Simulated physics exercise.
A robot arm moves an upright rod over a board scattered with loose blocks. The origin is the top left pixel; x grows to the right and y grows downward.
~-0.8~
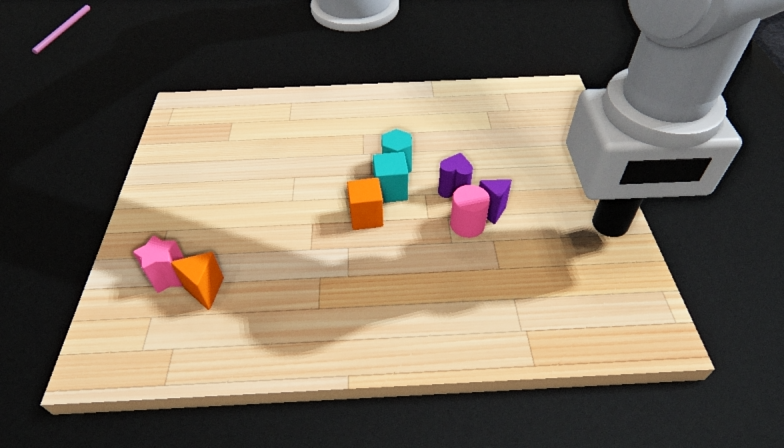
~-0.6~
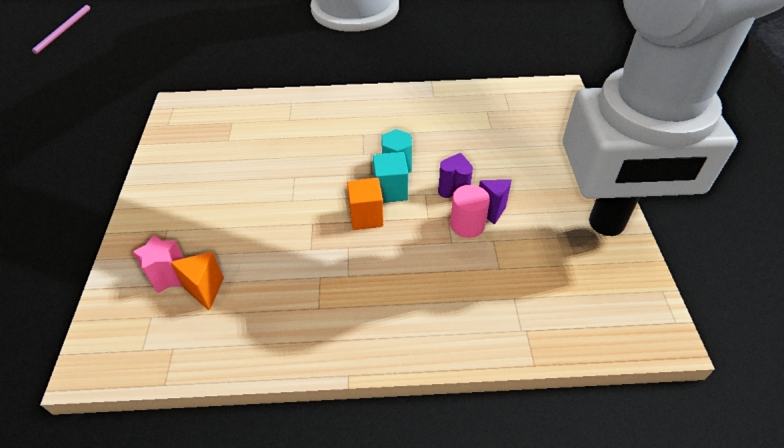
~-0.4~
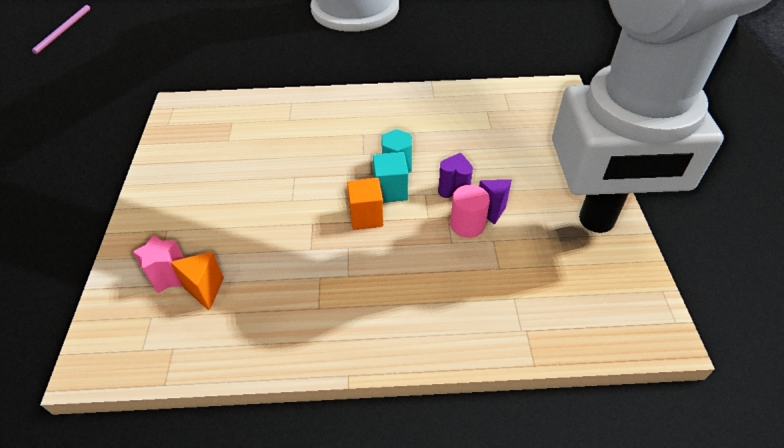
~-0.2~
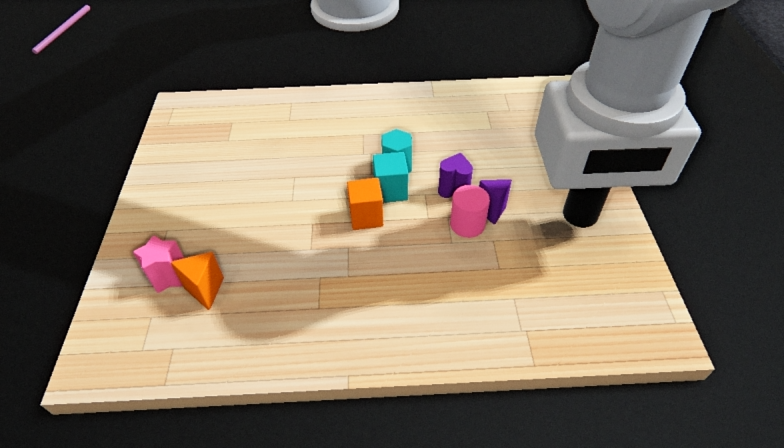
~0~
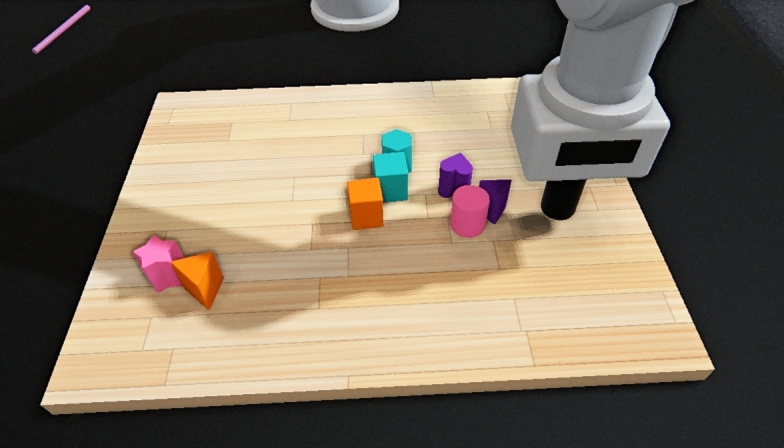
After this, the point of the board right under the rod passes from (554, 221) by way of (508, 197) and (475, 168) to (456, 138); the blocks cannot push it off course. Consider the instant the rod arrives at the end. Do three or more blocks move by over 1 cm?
No, that is not how it ends up.
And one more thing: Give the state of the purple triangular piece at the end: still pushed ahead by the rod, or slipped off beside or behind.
That block drops off.
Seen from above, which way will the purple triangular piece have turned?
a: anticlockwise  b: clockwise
a - anticlockwise.
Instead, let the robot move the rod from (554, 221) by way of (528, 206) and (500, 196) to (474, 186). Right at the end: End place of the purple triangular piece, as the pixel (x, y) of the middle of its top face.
Most likely (470, 177).
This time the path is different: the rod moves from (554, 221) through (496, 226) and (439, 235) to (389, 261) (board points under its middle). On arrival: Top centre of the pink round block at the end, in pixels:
Top centre: (398, 194).
The first path, step by step. One third of the way, rod (510, 185); purple triangular piece (489, 182), turned 35° anticlockwise.
Two thirds of the way, rod (476, 157); purple triangular piece (485, 177), turned 65° anticlockwise.
At the end, rod (458, 127); purple heart-shaped block still; purple triangular piece (485, 177), turned 65° anticlockwise.
